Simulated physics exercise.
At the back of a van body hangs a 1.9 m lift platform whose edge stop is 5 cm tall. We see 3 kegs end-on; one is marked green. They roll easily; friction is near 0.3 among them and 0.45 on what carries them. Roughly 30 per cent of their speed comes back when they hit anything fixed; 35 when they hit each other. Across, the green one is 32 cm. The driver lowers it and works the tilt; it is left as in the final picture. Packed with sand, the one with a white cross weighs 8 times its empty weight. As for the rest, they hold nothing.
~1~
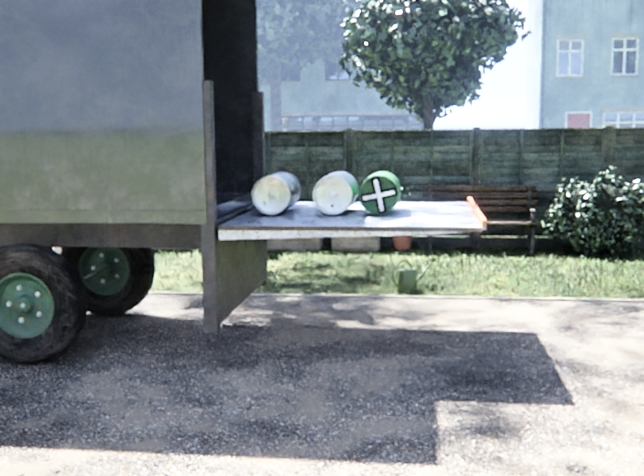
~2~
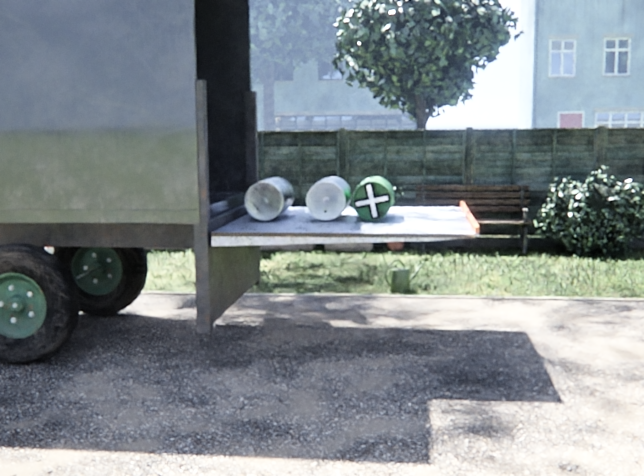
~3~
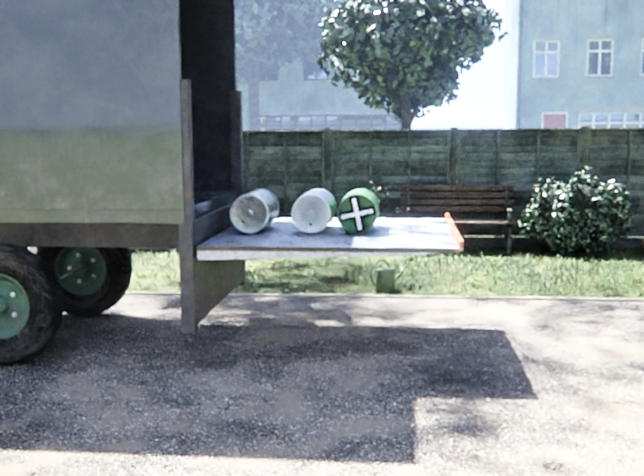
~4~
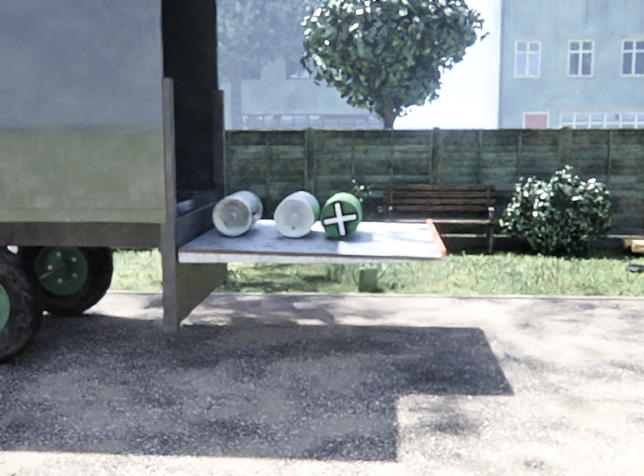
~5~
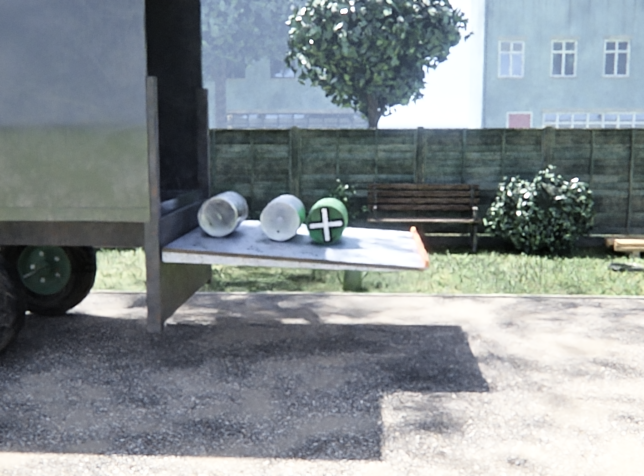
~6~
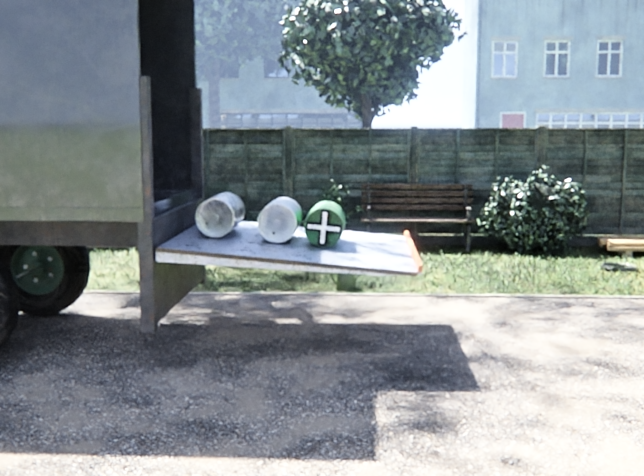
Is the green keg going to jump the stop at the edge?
Outcome: Retained.
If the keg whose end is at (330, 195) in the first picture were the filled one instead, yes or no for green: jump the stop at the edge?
For green, the answer then is affirmative.
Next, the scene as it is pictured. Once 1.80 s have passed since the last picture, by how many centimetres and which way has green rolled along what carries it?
By then green sits 60 right of where it began.
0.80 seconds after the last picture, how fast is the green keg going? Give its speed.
Speed: Approx. 0.5 m/s.
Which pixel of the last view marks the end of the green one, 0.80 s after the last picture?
Around (361, 232).
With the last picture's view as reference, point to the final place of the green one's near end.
At about (399, 235).
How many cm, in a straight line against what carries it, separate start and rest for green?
About: Green 60.
Then, 0.80 s past the sixth picture, green is on the plate, 40 cm from the stop, rolling right; 0 over the stop so far.
Then, 1.80 s past the sixth picture, green is on the plate, 15 cm from the stop, rolling left; 0 over the stop so far.
Finally (2.90 s after the last picture), green is on the plate, 10 cm from the stop; 0 over the stop so far.
